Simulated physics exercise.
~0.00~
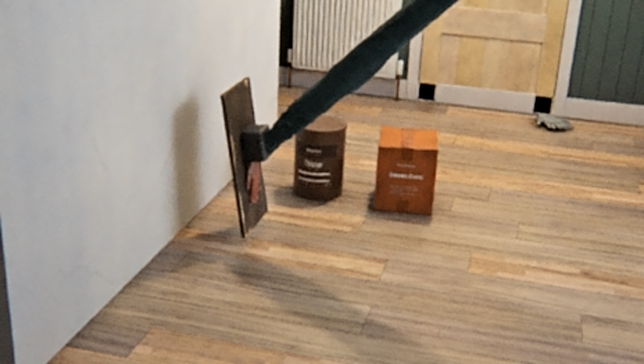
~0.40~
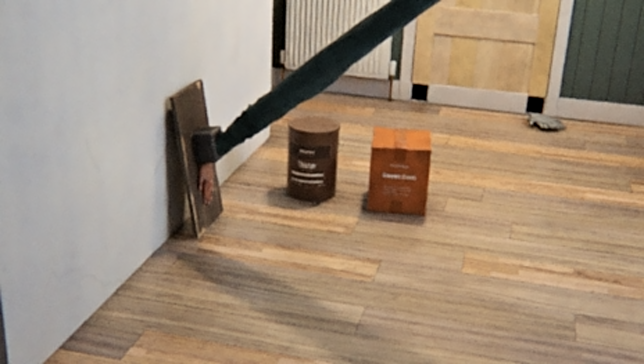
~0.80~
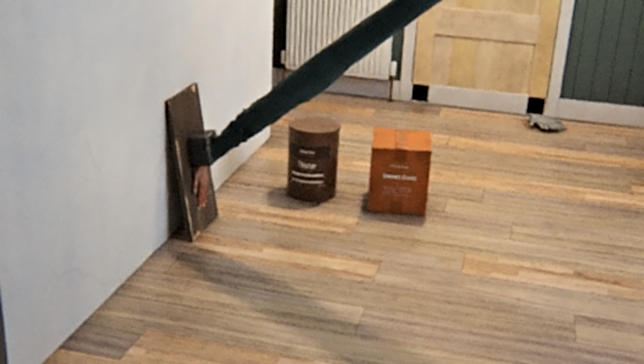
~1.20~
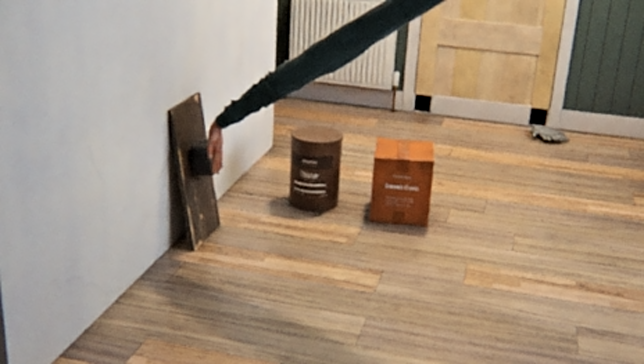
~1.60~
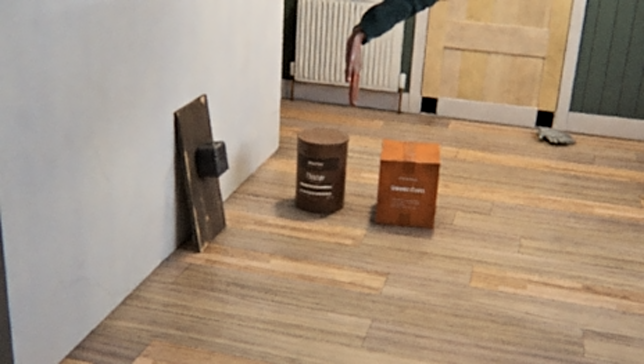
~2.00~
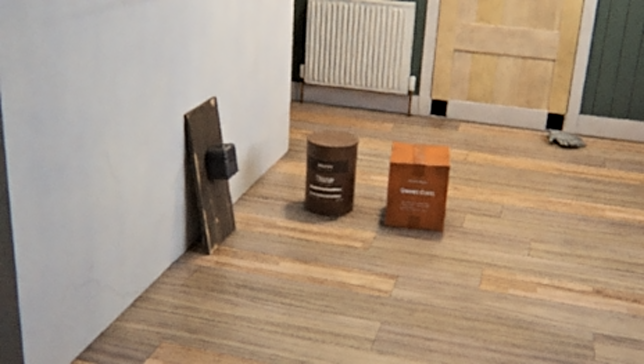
On a wooden floor, a hand leans a black board against a wall, where it stays.
